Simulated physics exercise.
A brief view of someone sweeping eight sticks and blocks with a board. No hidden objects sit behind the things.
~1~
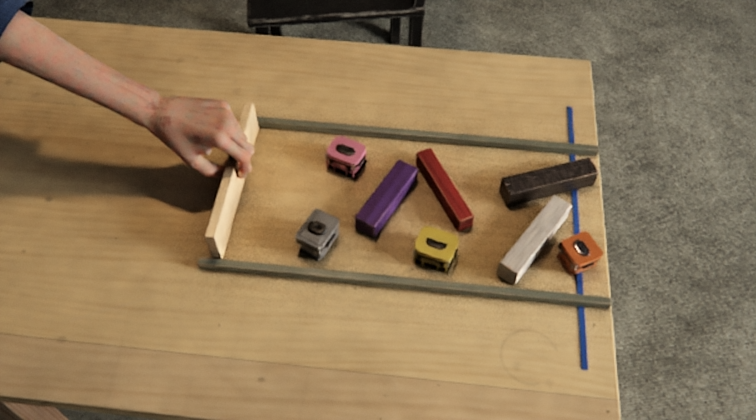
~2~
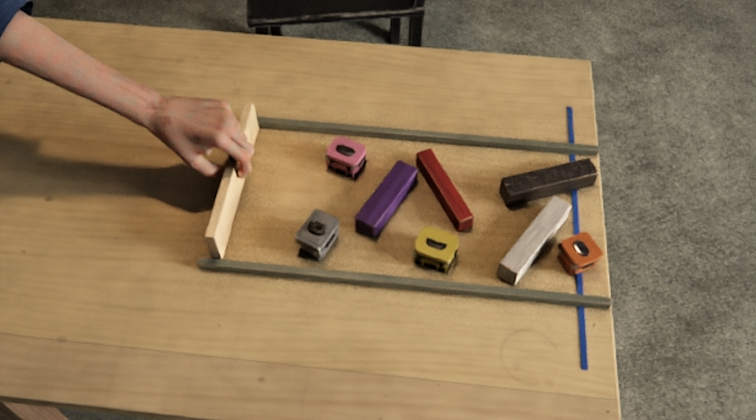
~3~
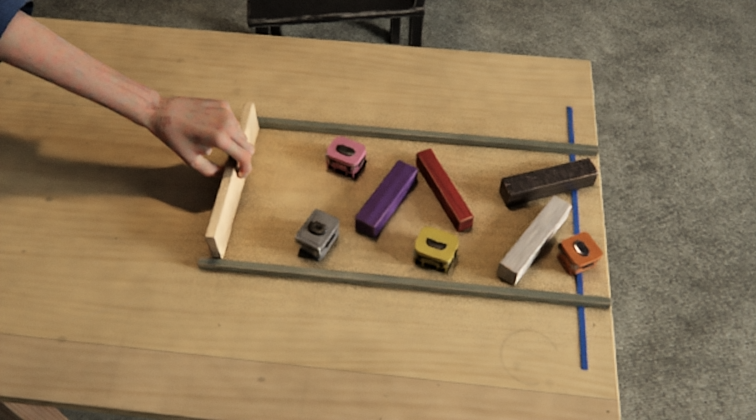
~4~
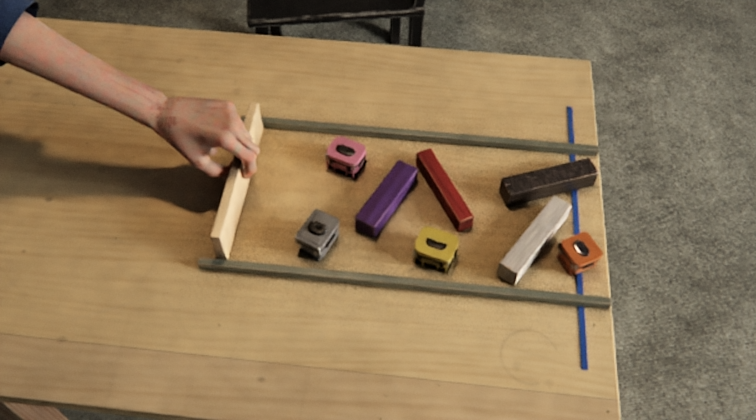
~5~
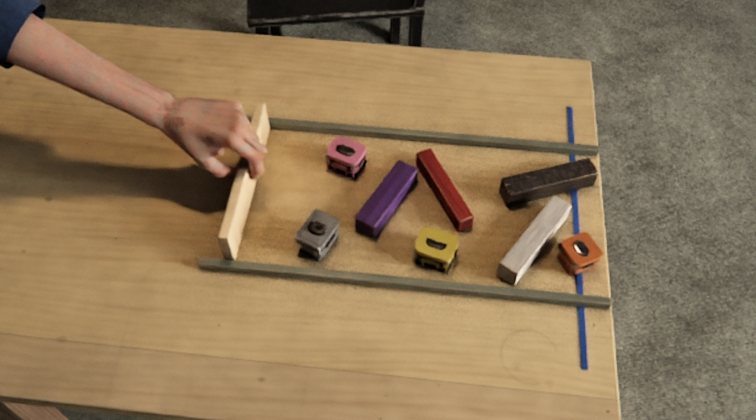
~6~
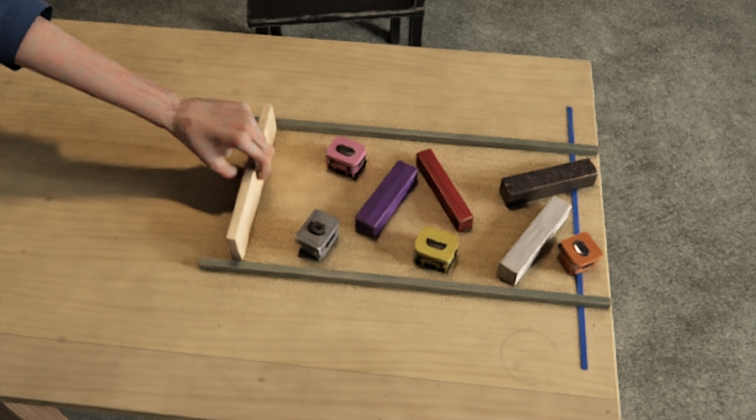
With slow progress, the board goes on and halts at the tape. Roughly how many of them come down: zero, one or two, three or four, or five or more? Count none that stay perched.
Five or more.
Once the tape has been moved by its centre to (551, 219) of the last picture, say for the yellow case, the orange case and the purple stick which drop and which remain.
This time the yellow case does not drop; after it, the orange case drops; finally, the purple stick does not drop.
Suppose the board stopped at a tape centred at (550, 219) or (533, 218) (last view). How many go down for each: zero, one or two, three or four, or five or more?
Place by place: 3 or 4, then either three or four.
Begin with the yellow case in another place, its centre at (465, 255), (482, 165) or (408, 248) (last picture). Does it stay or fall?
The yellow case is lost; tumbles off; comes down.
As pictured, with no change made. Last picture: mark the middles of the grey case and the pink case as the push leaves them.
The one named first is at (596, 258), the next at (595, 174).
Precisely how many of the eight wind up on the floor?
In all, 6 of them.
Soon after, none off yet; orange case at rest near (579, 255); black bar at rest near (549, 182); white bar at rest near (535, 239).
At rest, the number that fall off is five or more; fallen, purple stick, yellow case, red stick, white bar, black bar and orange case.
